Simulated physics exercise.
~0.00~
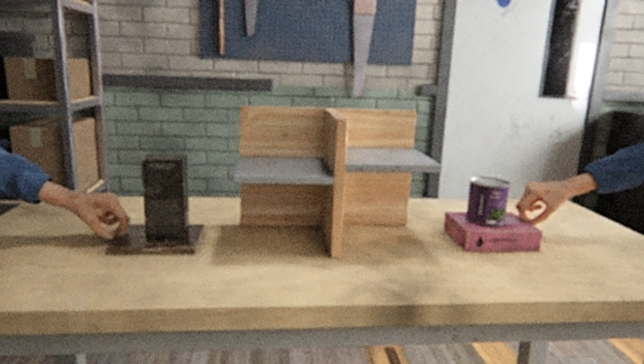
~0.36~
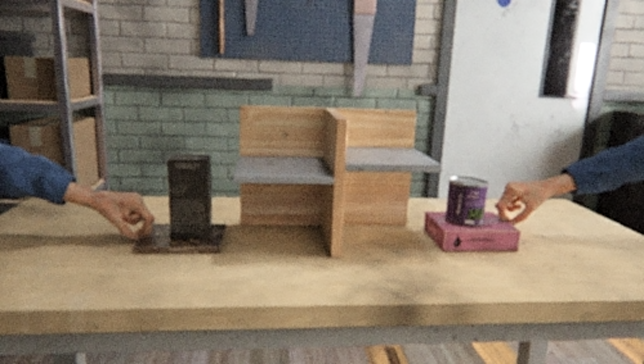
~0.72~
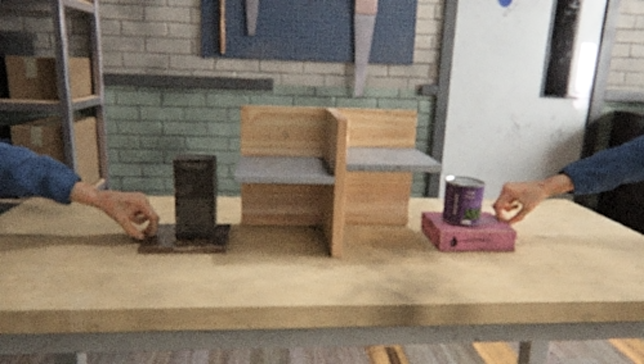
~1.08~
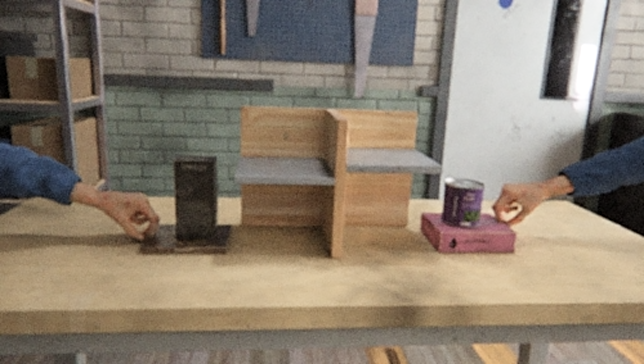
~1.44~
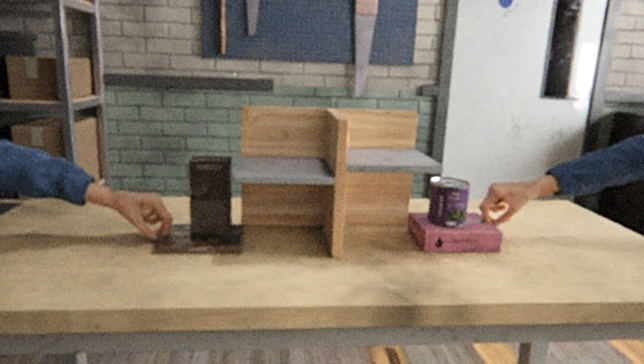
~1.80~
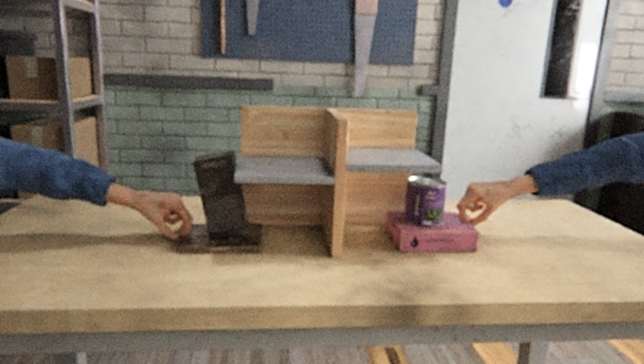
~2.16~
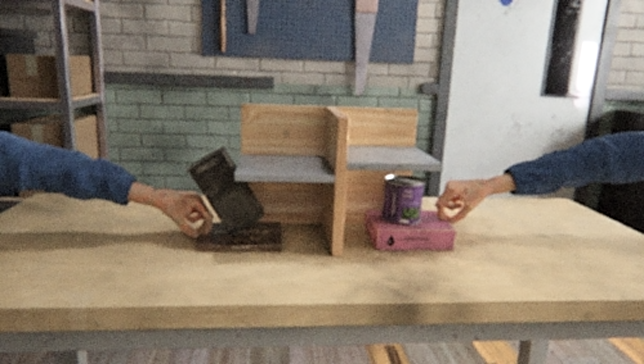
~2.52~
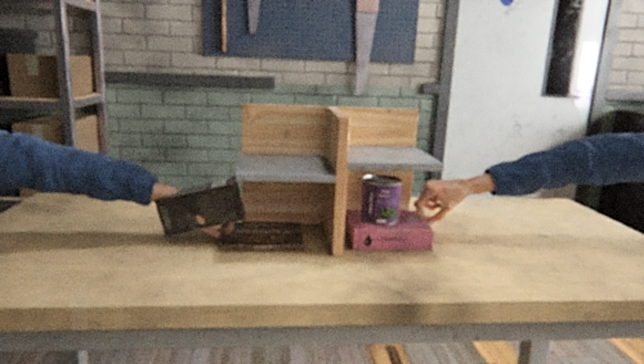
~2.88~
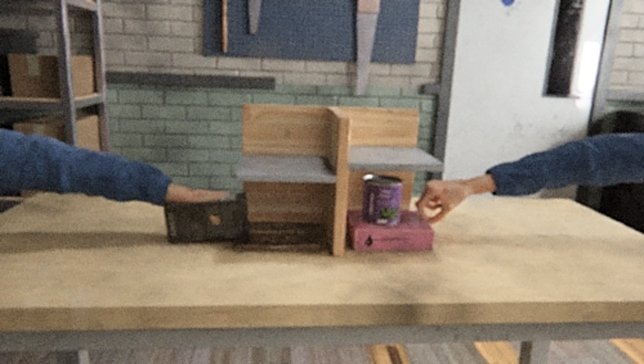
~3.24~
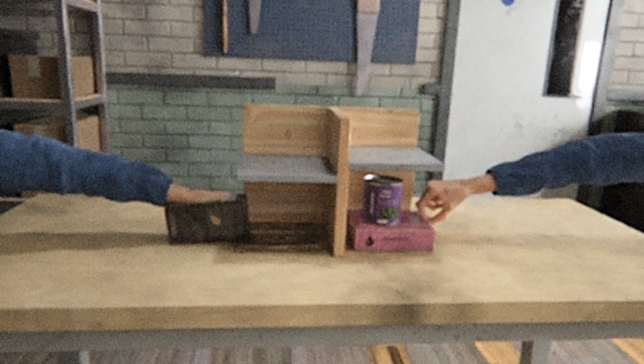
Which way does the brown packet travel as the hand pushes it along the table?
The brown packet moves to the right, sliding in under the shelf.
